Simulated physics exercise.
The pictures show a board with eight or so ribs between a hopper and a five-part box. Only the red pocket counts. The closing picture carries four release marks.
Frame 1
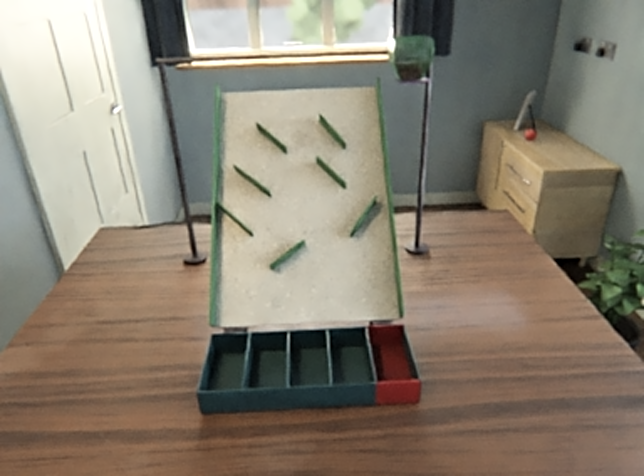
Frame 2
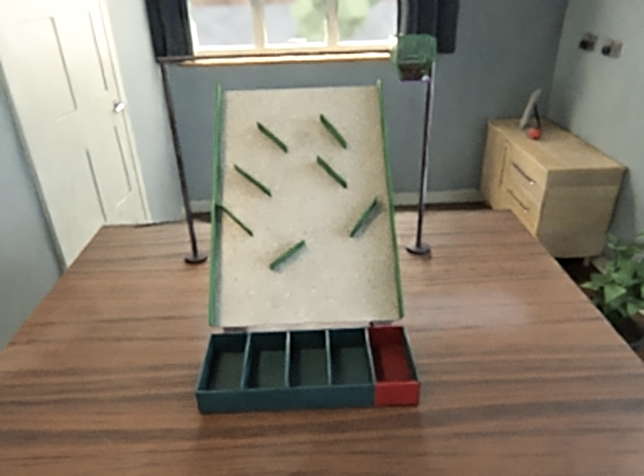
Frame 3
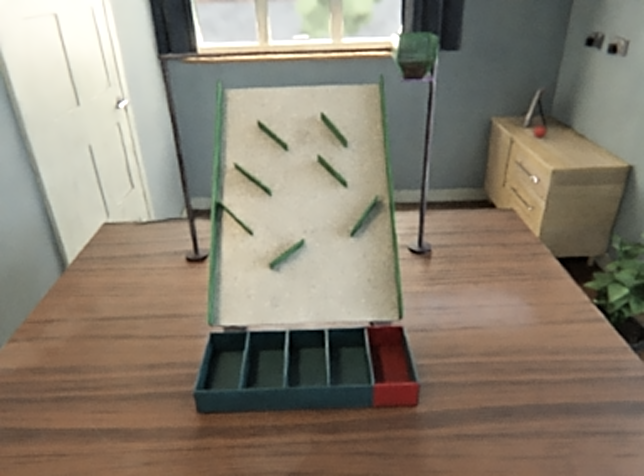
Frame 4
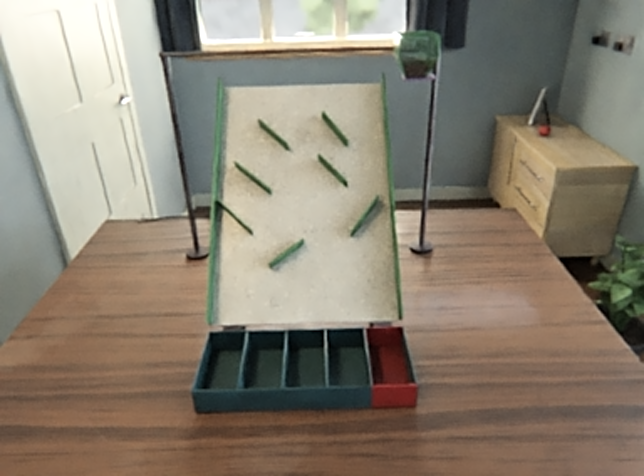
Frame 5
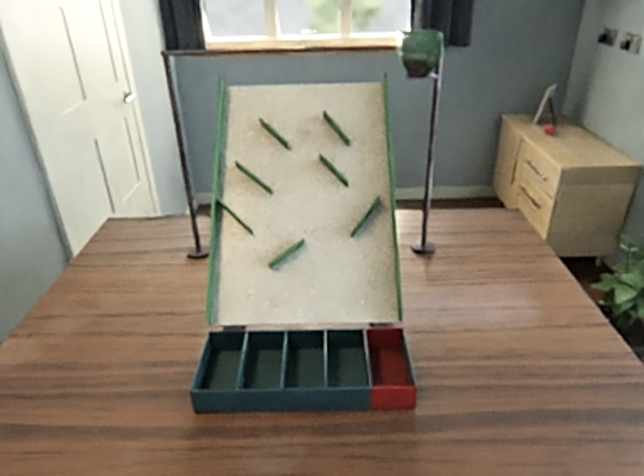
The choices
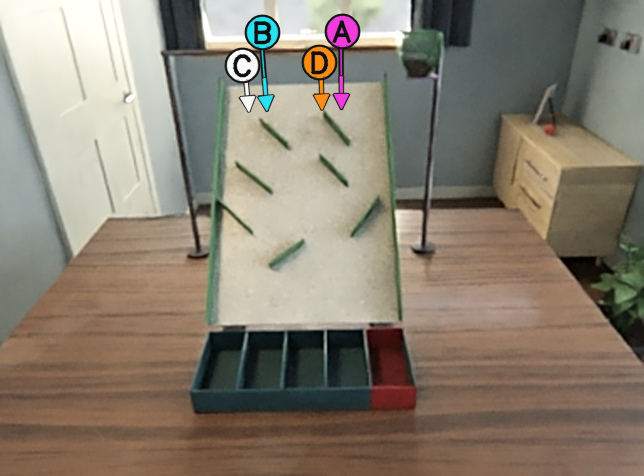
A tilted board with green ribs stood on a wooden table above a box of four dark pockets and one red, beneath a small green container, while the view shifted slightly and nothing else moved.
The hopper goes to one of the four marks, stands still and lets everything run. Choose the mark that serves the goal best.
The answer is mark A.
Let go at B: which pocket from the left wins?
The fourth.
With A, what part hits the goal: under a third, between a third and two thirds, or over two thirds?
It is between a third and two thirds.
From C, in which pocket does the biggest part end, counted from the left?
The first.
On the marked copy, mark A meets the board at (341, 103); mark B meets the board at (266, 105); mark C meets the board at (248, 105); mark D meets the board at (321, 104).
If A is chosen, roughly half in the red pocket, roughly a third in other pockets, about a tenth outside the box.
If B is chosen, about a tenth in the red pocket, the larger part in other pockets, about a tenth outside the box.
If C is chosen, roughly a quarter in the red pocket, roughly two thirds in other pockets, about a tenth outside the box.
If D is chosen, roughly a quarter in the red pocket, roughly two thirds in other pockets, about a tenth outside the box.
